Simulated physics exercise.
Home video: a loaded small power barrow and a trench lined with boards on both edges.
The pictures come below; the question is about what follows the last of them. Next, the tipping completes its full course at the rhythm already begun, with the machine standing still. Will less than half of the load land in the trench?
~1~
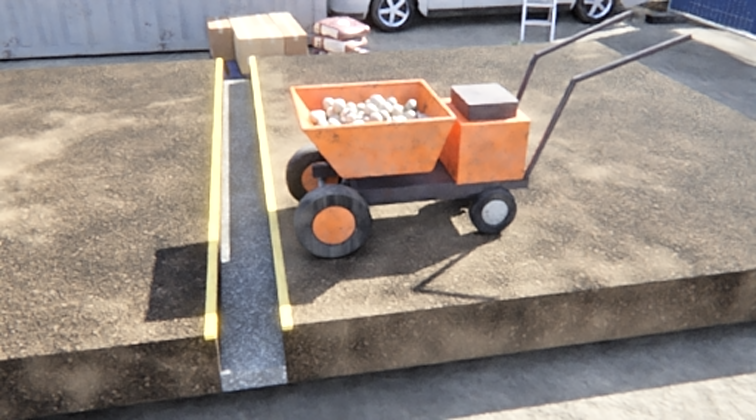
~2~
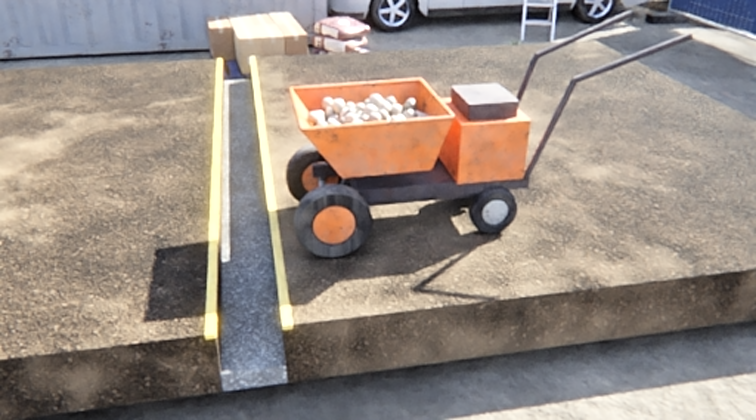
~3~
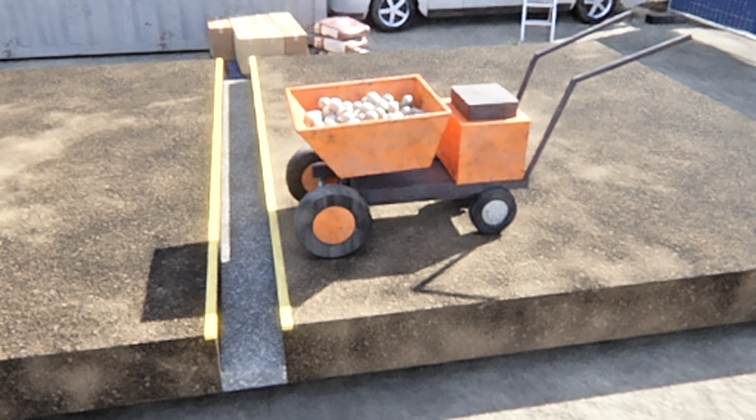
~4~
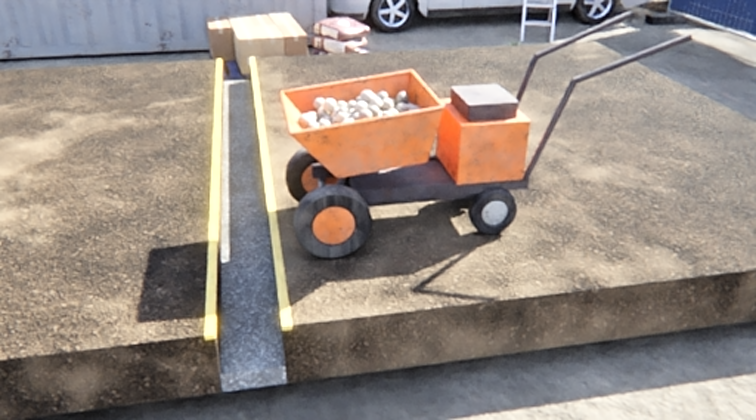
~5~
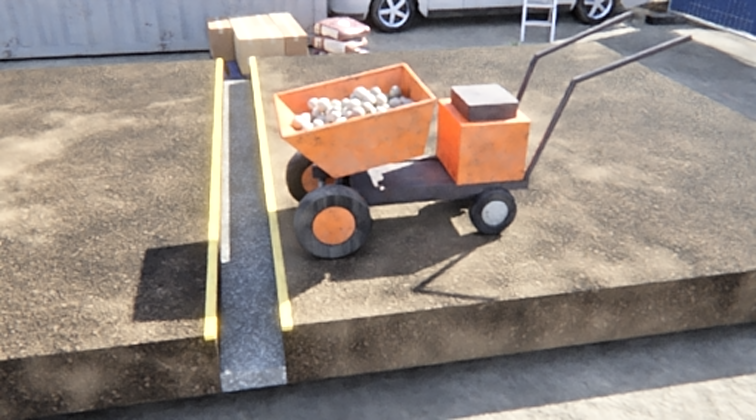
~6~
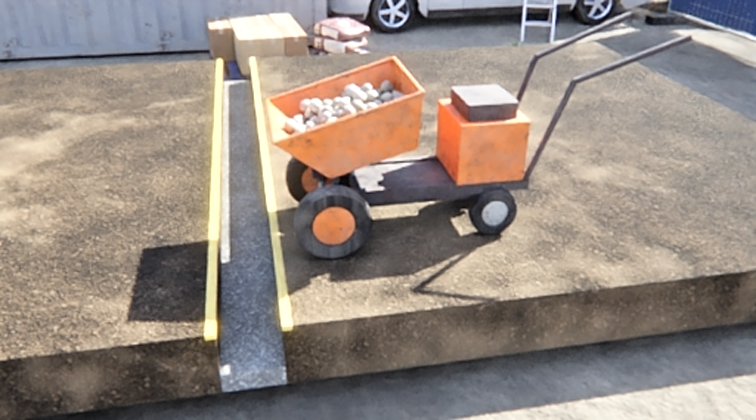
Yes, only a minority gets there.
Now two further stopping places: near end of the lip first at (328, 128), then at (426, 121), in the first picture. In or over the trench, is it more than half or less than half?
At the first place the larger part, at the second under half.
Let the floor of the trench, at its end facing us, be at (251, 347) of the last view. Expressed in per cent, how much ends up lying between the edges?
Around 30 percent.
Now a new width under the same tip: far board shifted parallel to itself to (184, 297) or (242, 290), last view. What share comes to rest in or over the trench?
The first gives 70 %, the second 0 %.
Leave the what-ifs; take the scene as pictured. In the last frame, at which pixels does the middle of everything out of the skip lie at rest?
At about (189, 238).
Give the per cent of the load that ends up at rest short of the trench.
Around 0 per cent.
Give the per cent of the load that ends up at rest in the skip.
Estimate: 0 %, roughly.
Soon, skip tipped steeply; all in the skip.
A while on, skip tipped right over; nearly all in the skip; a stray few in or heaped over the trench; a small part beyond it; a stray few falling.
Towards the end, skip tipped right over; about a quarter in the skip; a small part in or heaped over the trench; about two thirds beyond it.
Finally, skip tipped right over; about a third in or heaped over the trench; about two thirds beyond it.
